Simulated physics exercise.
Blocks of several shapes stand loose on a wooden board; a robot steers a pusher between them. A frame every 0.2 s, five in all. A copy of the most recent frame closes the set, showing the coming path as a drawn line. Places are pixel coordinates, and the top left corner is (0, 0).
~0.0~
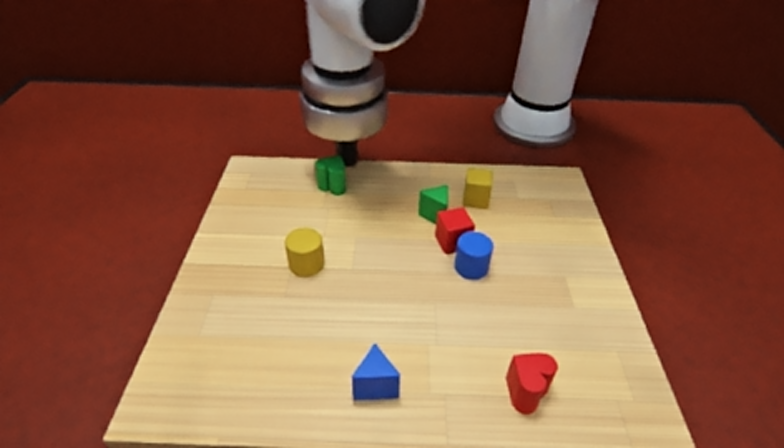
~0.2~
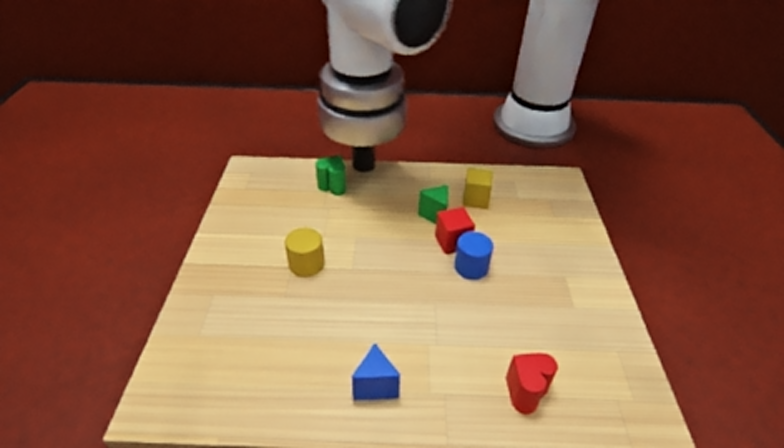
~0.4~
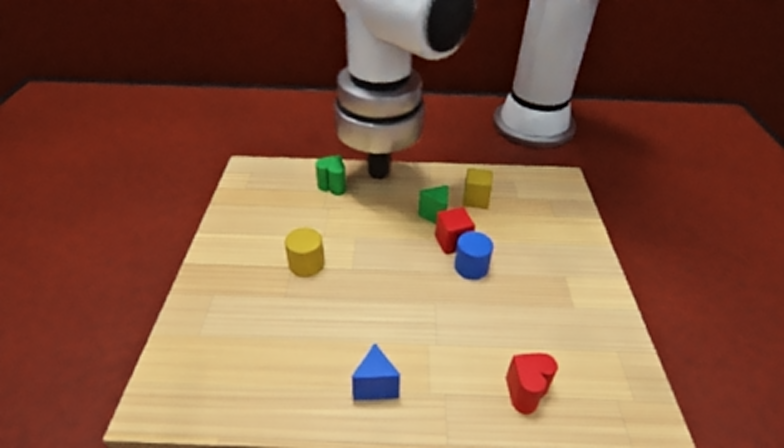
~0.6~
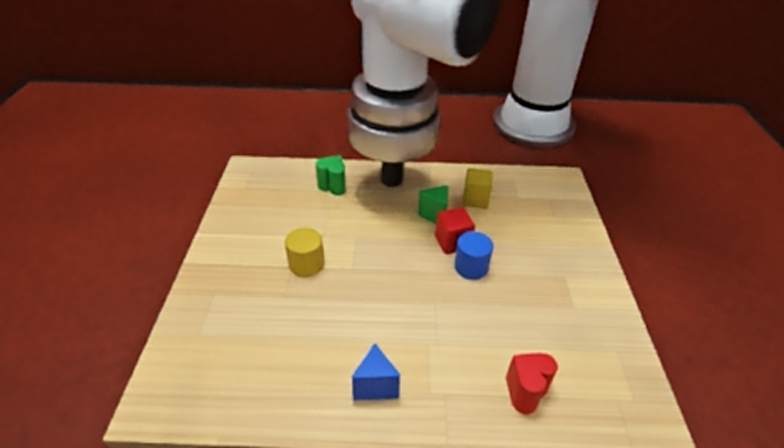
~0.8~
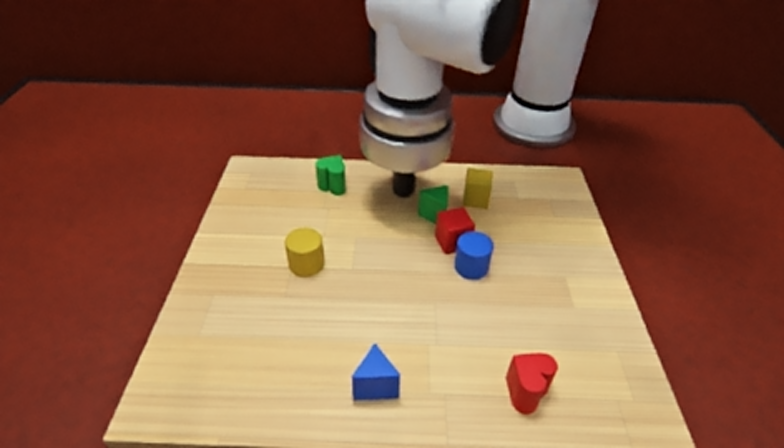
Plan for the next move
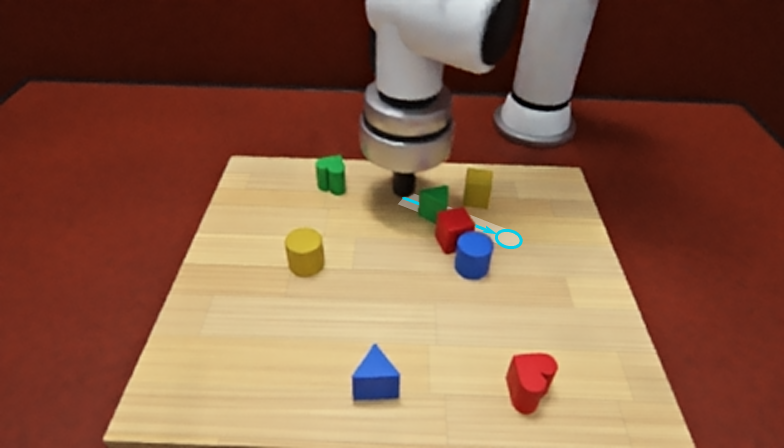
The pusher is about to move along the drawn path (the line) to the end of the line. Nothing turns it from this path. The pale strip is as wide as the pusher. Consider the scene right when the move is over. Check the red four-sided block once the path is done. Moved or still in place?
It travels a centimetre or more.
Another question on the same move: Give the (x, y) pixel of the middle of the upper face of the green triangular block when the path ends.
At pixel (520, 232).
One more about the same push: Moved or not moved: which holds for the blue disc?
Moved off its spot.
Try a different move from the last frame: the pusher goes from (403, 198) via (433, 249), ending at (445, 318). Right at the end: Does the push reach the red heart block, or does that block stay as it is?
It will be resting on its spot.
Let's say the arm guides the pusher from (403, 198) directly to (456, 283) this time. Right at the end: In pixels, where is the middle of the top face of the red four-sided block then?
The point I'd pick in the picture is (474, 229).
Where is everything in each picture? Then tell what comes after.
In the first picture, tip of the pusher at (347, 161), middles of tops, green triangular block at (438, 193), red four-sided block at (456, 218), blue disc at (476, 243), yellow four-sided block at (480, 176).
In the second picture, pusher at (364, 166), nothing pushed.
In the third picture, pusher at (379, 172), nothing pushed.
In the fourth picture, pusher at (392, 181), nothing pushed.
In the fifth picture, pusher at (404, 190), green triangular block at (438, 193), red four-sided block at (456, 218), blue disc at (476, 243), yellow four-sided block at (480, 176).
The line goes from (403, 198) directly to (509, 239).
The first path, step by step. One third of the way, pusher at (439, 203); green triangular block at (453, 200); red four-sided block at (460, 222), turned 15° clockwise.
Two thirds of the way, pusher at (475, 217); green triangular block at (492, 214); red four-sided block at (466, 224), turned 40° clockwise; blue disc at (477, 251).
At the end, pusher at (511, 231); green triangular block at (520, 232), turned 20° clockwise; red four-sided block at (466, 224), turned 40° clockwise; blue disc at (477, 251); yellow four-sided block unmoved.
